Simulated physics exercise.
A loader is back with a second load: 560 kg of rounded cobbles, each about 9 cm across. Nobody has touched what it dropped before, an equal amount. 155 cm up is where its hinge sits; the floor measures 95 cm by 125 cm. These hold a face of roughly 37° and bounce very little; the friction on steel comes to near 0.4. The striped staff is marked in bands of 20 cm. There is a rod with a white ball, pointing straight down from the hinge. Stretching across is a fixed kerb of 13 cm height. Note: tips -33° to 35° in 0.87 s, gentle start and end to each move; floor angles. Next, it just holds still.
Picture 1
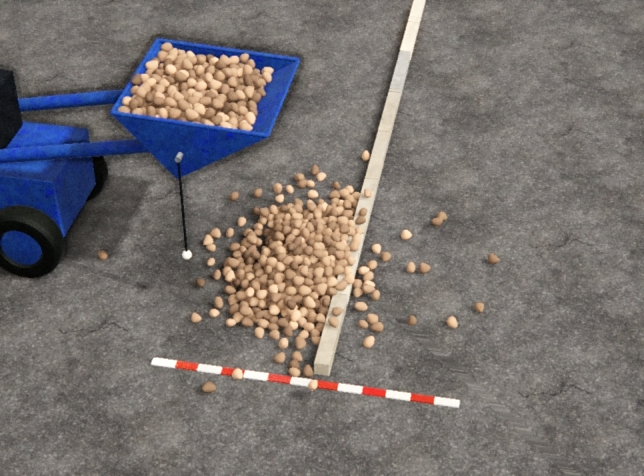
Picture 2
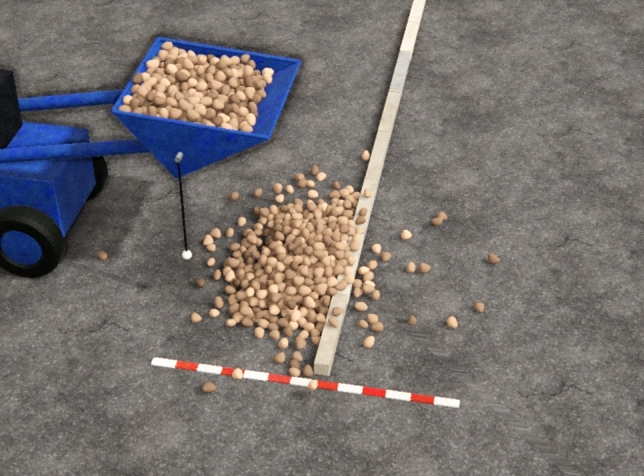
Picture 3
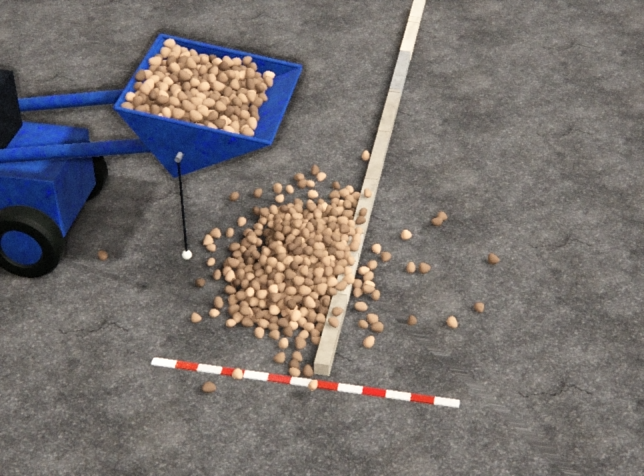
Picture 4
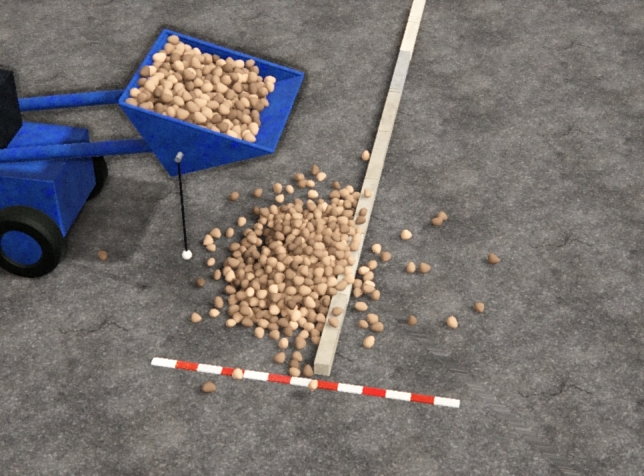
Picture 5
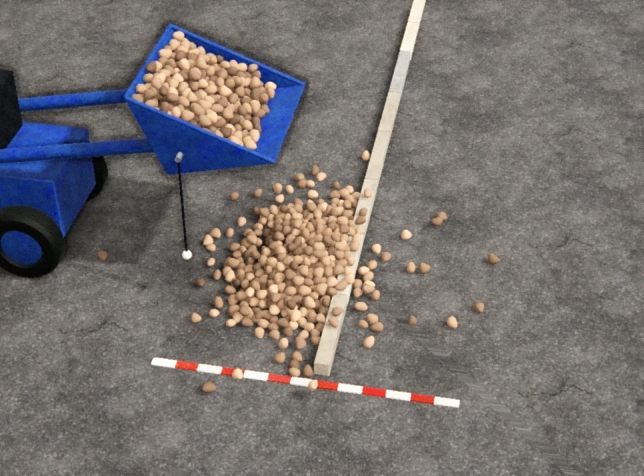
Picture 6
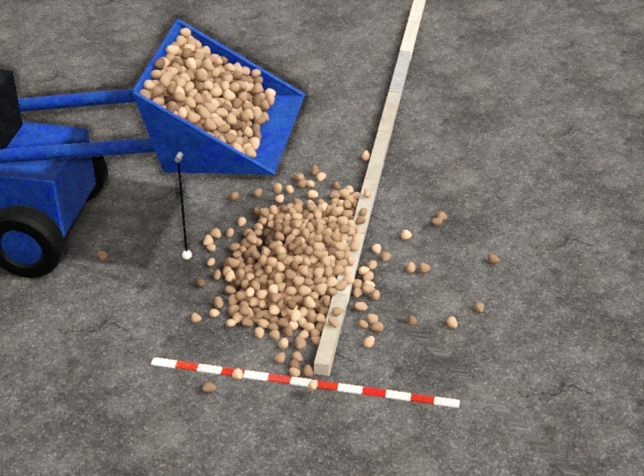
A blue bucket heaped with brown, rounded stones, held on two arms of a wheeled machine at the left, tilts slowly, its back edge rising and its front lip dipping toward the right. The stones stay inside, while the scattered pile beside the pale kerb and striped rod lies still.
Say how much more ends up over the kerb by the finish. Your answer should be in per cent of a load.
Some 44 per cent is added.
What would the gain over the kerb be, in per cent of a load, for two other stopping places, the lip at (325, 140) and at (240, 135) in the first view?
Some 95 percent, and then 20 percent.
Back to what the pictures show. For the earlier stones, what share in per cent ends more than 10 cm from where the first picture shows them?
Close to 10 in a hundred of them.
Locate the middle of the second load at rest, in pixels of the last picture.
They settle centred around (338, 254).
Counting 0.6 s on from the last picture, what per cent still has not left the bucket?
About 75 per cent is held.
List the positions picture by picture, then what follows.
Lip at (268, 136), floor tilted -33°, highest stones at (191, 70). The earlier load is highest near (311, 257), 28 cm above ground level, 96 % on this side of the kerb, 5 % over the kerb, in the first picture.
The bucket is at -32°, its lip at (269, 138); the top of the load is at (185, 68), in the second picture.
Lip at (271, 144), floor tilted -28°, highest stones at (172, 66), in the third picture.
The bucket is at -22°, its lip at (273, 152); the top of the load is at (170, 58), in the fourth picture.
Lip at (274, 162), floor tilted -15°, highest stones at (173, 53), in the fifth picture.
The bucket is at -7°, its lip at (274, 174); the top of the load is at (180, 48), in the sixth picture.
Then, 0.3 s after the last picture the floor is at 24°; in per cent of one load, 100 in the bucket, 96 on this side of the kerb, 5 over the kerb; the foremost stones are at (444, 272).
Then, 0.6 s after the last picture the floor is at 35°; in per cent of one load, 77 in the bucket, 118 on this side of the kerb, 5 over the kerb; the foremost stones are at (444, 272).
Then, 1.0 s after the last picture the floor is at 35°; in per cent of one load, 27 in the bucket, 163 on this side of the kerb, 11 over the kerb; the foremost stones are at (444, 272).
Then, 3.7 s after the last picture the floor is at 35°; in per cent of one load, 0 in the bucket, 152 on this side of the kerb, 48 over the kerb; the foremost stones are at (530, 292). Net gain over the kerb, 44.
